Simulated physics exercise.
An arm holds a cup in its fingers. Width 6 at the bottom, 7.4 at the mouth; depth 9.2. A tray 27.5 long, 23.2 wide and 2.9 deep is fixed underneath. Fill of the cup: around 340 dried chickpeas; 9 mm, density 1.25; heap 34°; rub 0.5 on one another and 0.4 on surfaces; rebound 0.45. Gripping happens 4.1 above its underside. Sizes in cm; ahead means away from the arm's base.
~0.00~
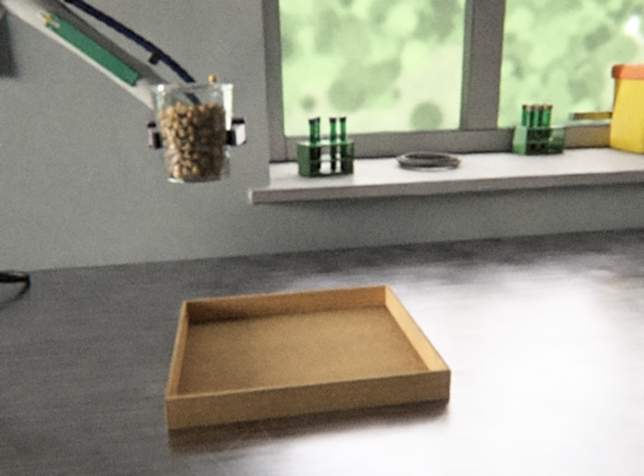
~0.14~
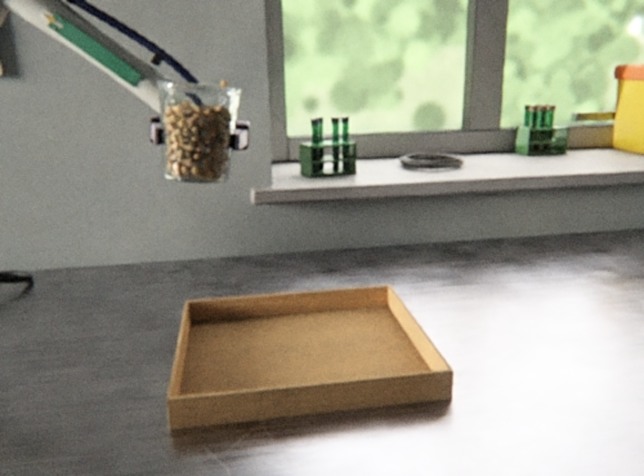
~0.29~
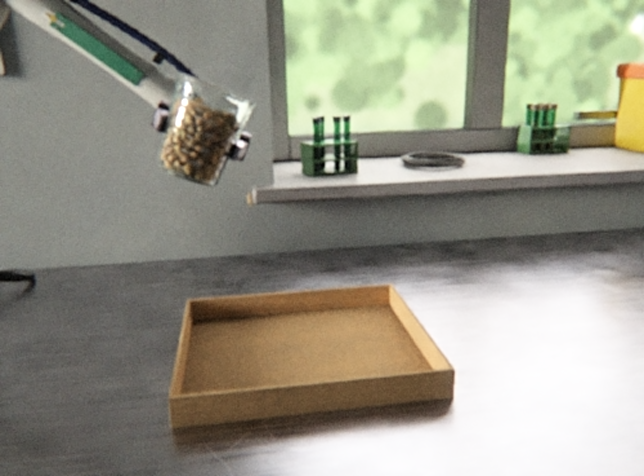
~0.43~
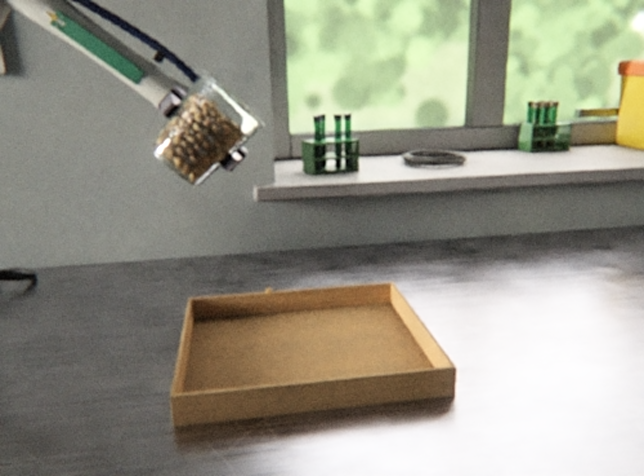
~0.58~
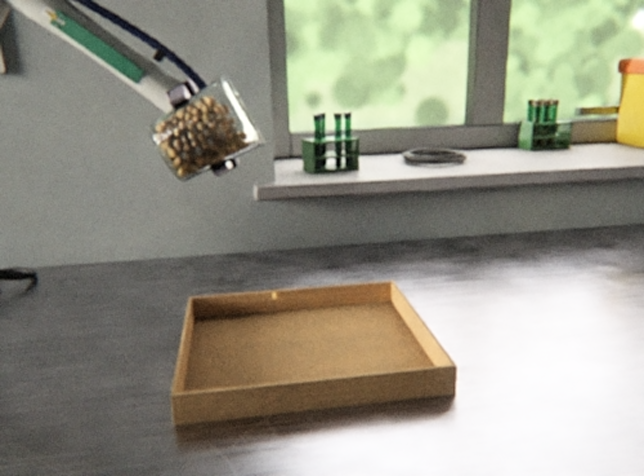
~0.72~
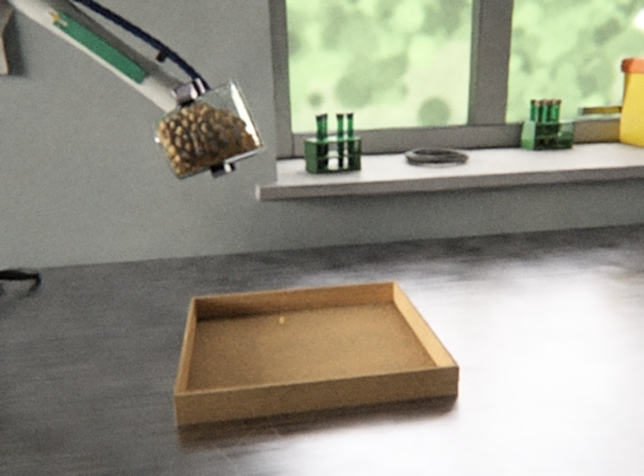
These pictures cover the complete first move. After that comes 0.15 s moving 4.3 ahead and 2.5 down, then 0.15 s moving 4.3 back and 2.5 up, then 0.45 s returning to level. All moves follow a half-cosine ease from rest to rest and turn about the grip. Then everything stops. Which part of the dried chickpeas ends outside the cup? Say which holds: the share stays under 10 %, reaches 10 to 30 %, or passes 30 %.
The share reaches 10 to 30 %.
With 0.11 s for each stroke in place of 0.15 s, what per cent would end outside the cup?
That gives about 25 percent.
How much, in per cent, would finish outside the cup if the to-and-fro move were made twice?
Approx. 25 per cent.
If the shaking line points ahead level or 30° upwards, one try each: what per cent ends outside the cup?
Try one gives about 25 in a hundred, try two about 35 in a hundred.
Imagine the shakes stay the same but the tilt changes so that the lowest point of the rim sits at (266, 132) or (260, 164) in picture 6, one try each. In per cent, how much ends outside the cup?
First try about 5 per cent, second try about 45 per cent.
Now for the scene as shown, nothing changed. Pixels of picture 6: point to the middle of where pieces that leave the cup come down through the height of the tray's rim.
Check roughly (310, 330) in the last picture.
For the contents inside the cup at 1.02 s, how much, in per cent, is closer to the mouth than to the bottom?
45 per cent.
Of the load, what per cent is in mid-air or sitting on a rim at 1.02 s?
Reading at that time: Some 11 per cent.
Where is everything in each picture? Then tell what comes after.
The first frame shows cup middle at (195, 133), level; upper third of the load around (194, 116), from x 165 to 225, top at y 80; 342 in the cup.
The second frame shows cup middle at (198, 134), tilted 7° forward; upper third of the load around (197, 118), from x 170 to 230, top at y 85; 341 in the cup, 1 in flight or on a rim.
The third frame shows cup middle at (201, 133), tilted 24° forward; upper third of the load around (199, 118), from x 165 to 250, top at y 100; 341 in the cup, 1 in flight or on a rim.
The fourth frame shows cup middle at (204, 132), tilted 46° forward; upper third of the load around (201, 118), from x 160 to 270, top at y 95; 341 in the cup, 1 in the tray.
The fifth frame shows cup middle at (205, 133), tilted 63° forward; upper third of the load around (203, 118), from x 160 to 275, top at y 100; 341 in the cup, 1 in the tray.
The sixth frame shows cup middle at (207, 134), tilted 70° forward; upper third of the load around (203, 122), from x 165 to 285, top at y 105; 341 in the cup, 1 in the tray.
By 1.02 s, tilted 70° forward, highest piece 28 above the table; 304 in the cup, 1 in the tray, 37 in flight or on a rim.
By 1.32 s, tilted 18° forward, highest piece 31 above the table; 292 in the cup, 48 in the tray, 1 on the table or floor, 1 in flight or on a rim.
By 1.67 s, level, highest piece 30 above the table; 292 in the cup, 49 in the tray, 1 on the table or floor.
By 2.72 s, level, highest piece 30 above the table; 292 in the cup, 49 in the tray, 1 on the table or floor.
Final count, 292 in the cup, 49 in the tray, 1 on the table or floor. That is 15 % outside the cup.
